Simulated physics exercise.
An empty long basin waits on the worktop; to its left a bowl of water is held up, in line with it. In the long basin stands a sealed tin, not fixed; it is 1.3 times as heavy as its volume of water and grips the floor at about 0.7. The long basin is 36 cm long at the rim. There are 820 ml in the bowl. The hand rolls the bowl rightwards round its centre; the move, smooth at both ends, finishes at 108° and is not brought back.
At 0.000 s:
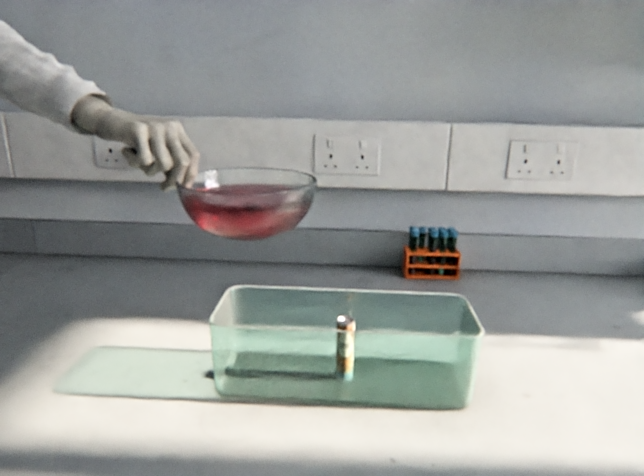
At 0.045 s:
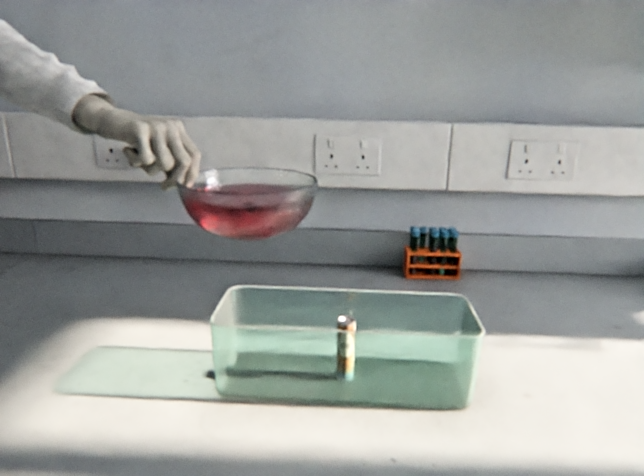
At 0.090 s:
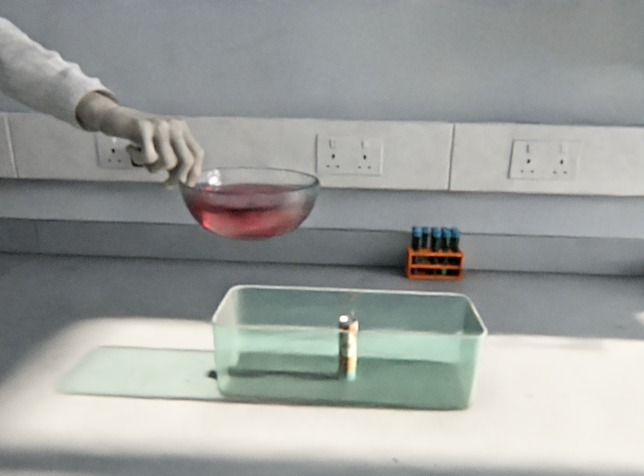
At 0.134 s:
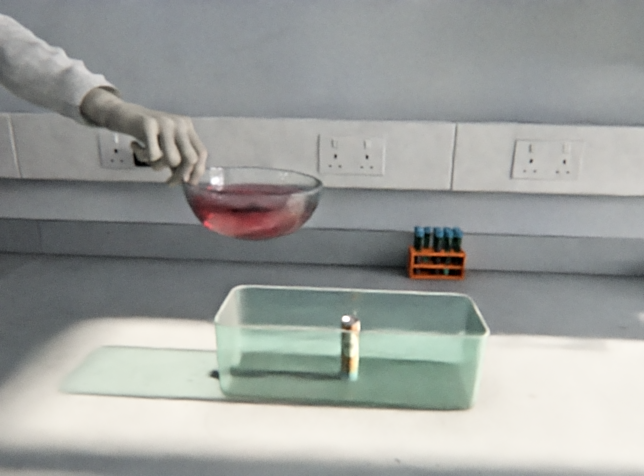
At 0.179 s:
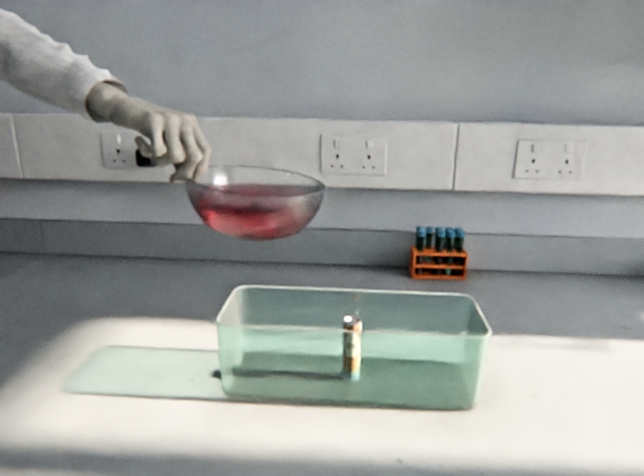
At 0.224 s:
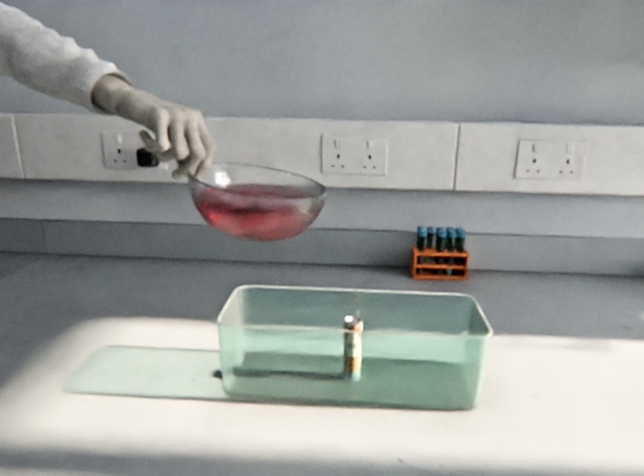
On a sunlit laboratory worktop, a hand from the left holds a glass bowl of reddish liquid above and left of an empty greenish basin, a small cylinder visible there and an orange tube rack behind. The bowl stays almost level at first, then the hand slowly tilts it slightly rightwards.
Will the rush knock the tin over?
The tin keeps standing.
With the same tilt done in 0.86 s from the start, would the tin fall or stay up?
The tin keeps standing.
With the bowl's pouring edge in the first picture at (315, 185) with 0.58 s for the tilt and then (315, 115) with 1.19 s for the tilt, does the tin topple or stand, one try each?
First it falls; then it falls.
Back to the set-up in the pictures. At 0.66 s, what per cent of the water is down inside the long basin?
Some 16 per cent.
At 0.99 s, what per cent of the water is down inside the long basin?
Some 94 per cent.
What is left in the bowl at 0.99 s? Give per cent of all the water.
Some 1 per cent.
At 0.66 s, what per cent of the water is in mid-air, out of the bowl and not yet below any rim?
Near 38 in a hundred.
By 0.66 s the tilt is 64° and 44 per cent is still to pour; the tin stands where it began.
By 0.99 s the tilt is 100° and 1 per cent is still to pour; the tin stands where it began.
By 1.32 s the tilt is 108° and 0 per cent is still to pour; the tin stands where it began.
By 1.69 s the tilt is 108° and 0 per cent is still to pour; the tin stands where it began.
At rest the tin stands where it began.
